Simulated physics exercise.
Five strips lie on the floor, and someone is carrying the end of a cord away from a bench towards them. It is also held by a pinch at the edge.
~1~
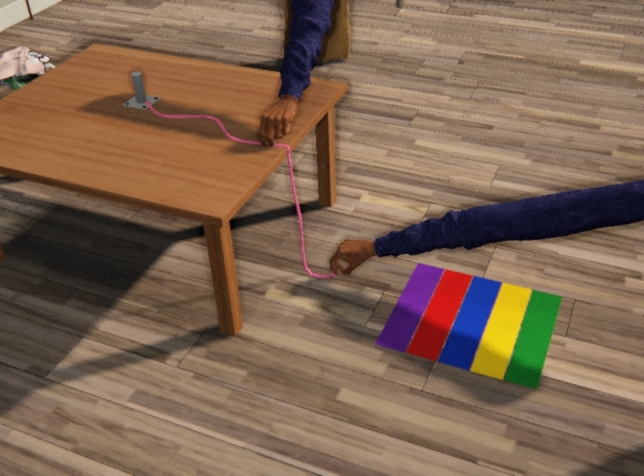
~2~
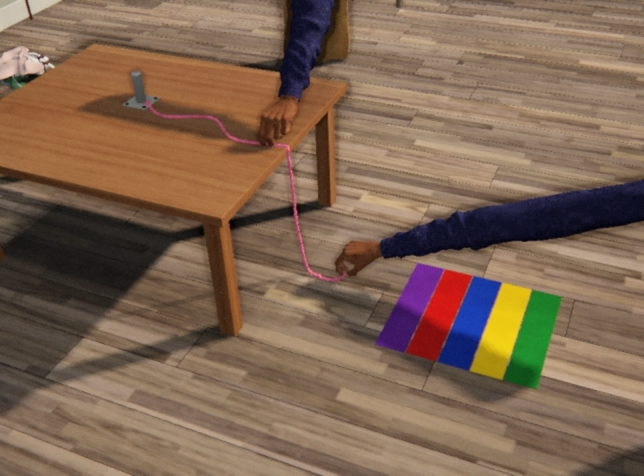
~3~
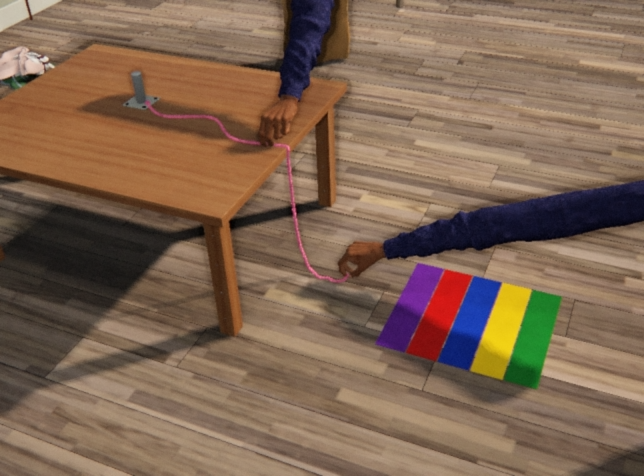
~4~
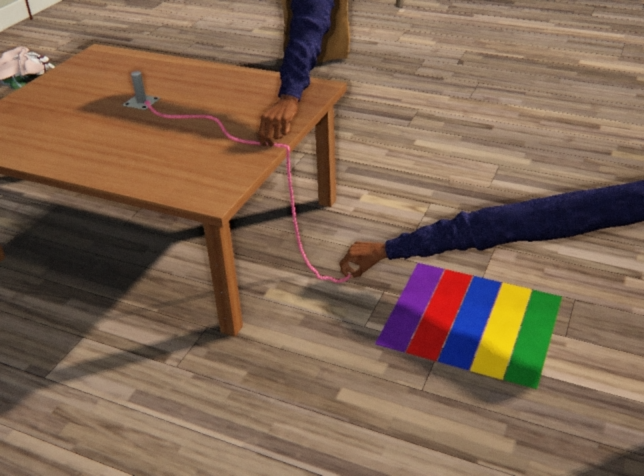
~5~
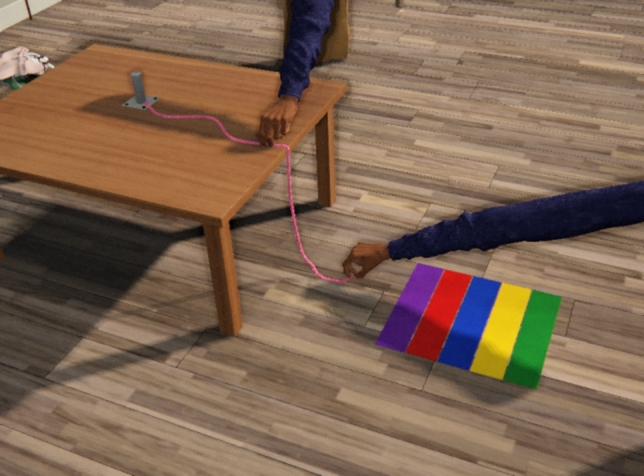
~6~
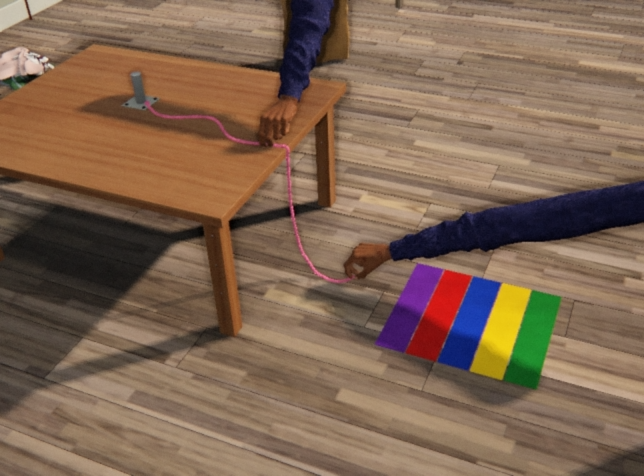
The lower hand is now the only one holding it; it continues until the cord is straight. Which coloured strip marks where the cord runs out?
Red.
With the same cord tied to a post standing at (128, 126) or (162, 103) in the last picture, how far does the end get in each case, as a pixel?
Near (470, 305), then near (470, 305).
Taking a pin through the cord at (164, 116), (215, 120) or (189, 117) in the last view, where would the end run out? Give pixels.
Those spots come out as (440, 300), (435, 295) and (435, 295).
Soon after, end near (398, 287); short of the strips.
After that, end near (427, 295); over purple.
At the stop, end near (445, 299); over red. Over red.
